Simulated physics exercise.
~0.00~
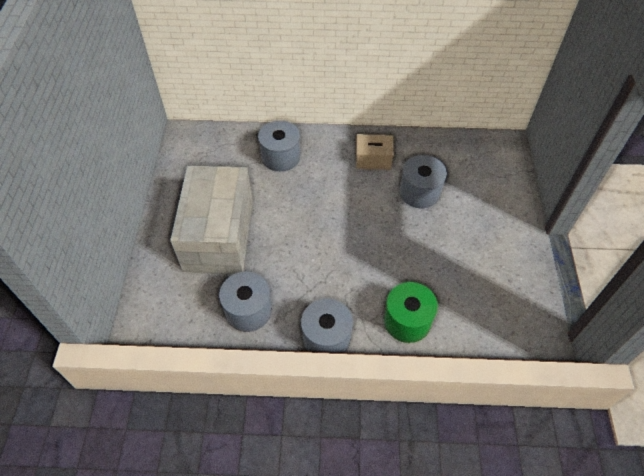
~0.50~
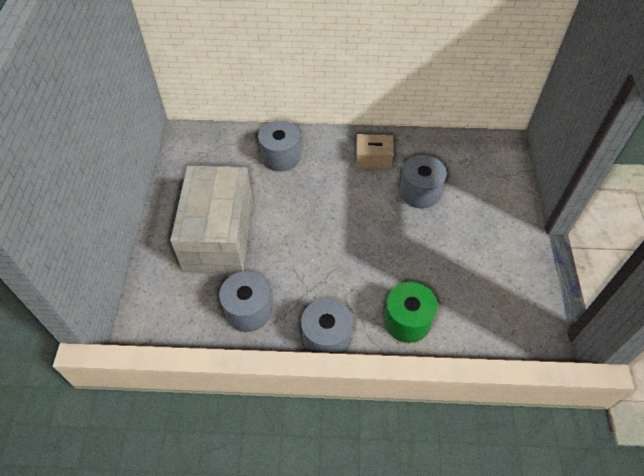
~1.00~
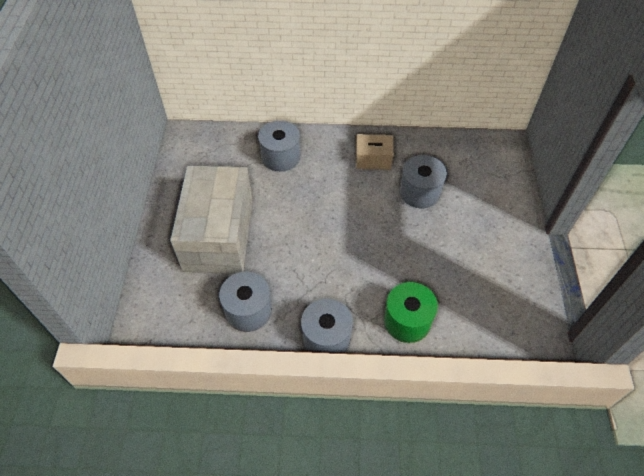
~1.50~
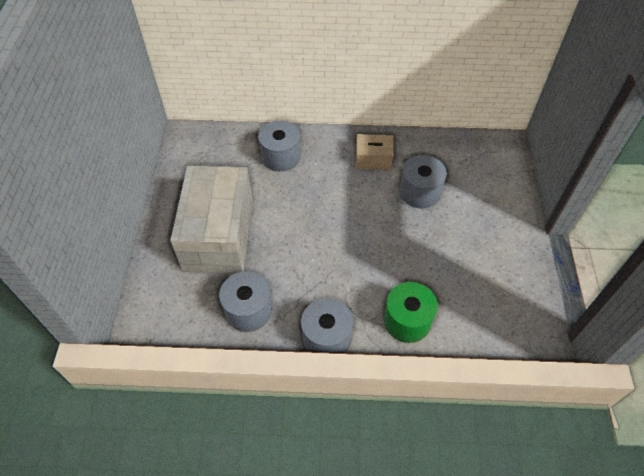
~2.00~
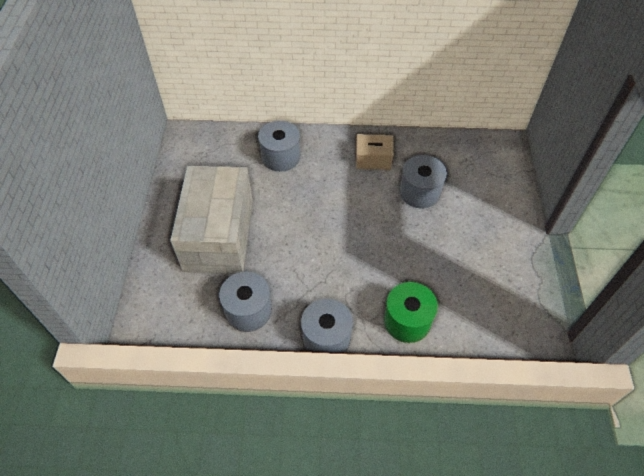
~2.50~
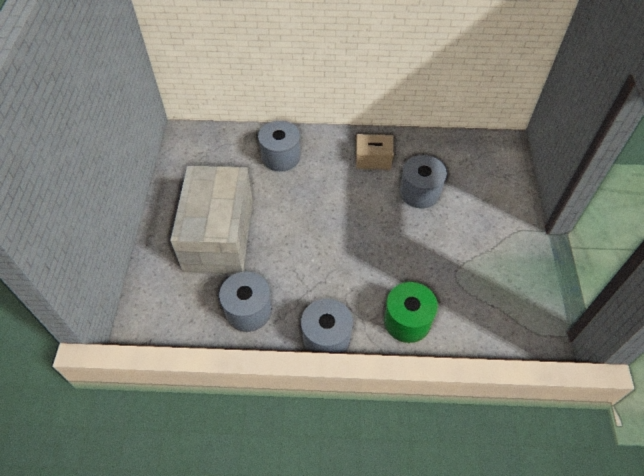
In this clip, greenish water covers the ground outside a walled room, then spreads through the opening on the right onto the floor, while the green tub, four gray tubs, small box and large block stay still.
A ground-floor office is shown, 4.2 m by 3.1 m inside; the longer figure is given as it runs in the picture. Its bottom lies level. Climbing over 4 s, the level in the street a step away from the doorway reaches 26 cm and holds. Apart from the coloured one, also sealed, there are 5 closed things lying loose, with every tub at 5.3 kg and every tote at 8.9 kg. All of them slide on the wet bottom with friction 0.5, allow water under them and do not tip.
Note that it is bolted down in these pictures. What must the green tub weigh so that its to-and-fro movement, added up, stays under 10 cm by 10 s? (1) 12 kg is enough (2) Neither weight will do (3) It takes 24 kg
The answer is 2.
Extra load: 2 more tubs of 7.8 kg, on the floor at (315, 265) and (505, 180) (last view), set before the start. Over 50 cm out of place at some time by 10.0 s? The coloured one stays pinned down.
Those two come out over the line and inside the line, in that order.
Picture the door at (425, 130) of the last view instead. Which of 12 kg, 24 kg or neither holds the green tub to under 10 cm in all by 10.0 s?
So neither mass does it.
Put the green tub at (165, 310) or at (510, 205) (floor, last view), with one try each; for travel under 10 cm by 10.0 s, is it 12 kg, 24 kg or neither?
Taking them in turn, neither mass keeps it, and the lighter mass keeps it.
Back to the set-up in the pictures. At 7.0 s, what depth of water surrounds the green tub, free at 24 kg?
Something like 8 centimetres.
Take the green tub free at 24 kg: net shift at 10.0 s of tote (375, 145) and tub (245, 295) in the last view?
The first is 20 cm from its start, the second 50 cm.
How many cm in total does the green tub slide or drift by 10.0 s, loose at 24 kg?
The total path comes to around 80 cm.
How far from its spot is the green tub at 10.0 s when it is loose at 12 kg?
I'd put it at about 250 cm.
After 3.5 s the green tub would be 0 cm from its start with 12 kg and 0 cm from its start with 24 kg; 4 cm of water round it then.
After 4.5 s the green tub would be 34 cm from its start with 12 kg and 0 cm from its start with 24 kg; 8 cm of water round it then.
After 7.0 s the green tub would be 196 cm from its start with 12 kg and 46 cm from its start with 24 kg; 8 cm of water round it then.
After 10.0 s the green tub would be 239 cm from its start with 12 kg and 82 cm from its start with 24 kg; 15 cm of water round it then.
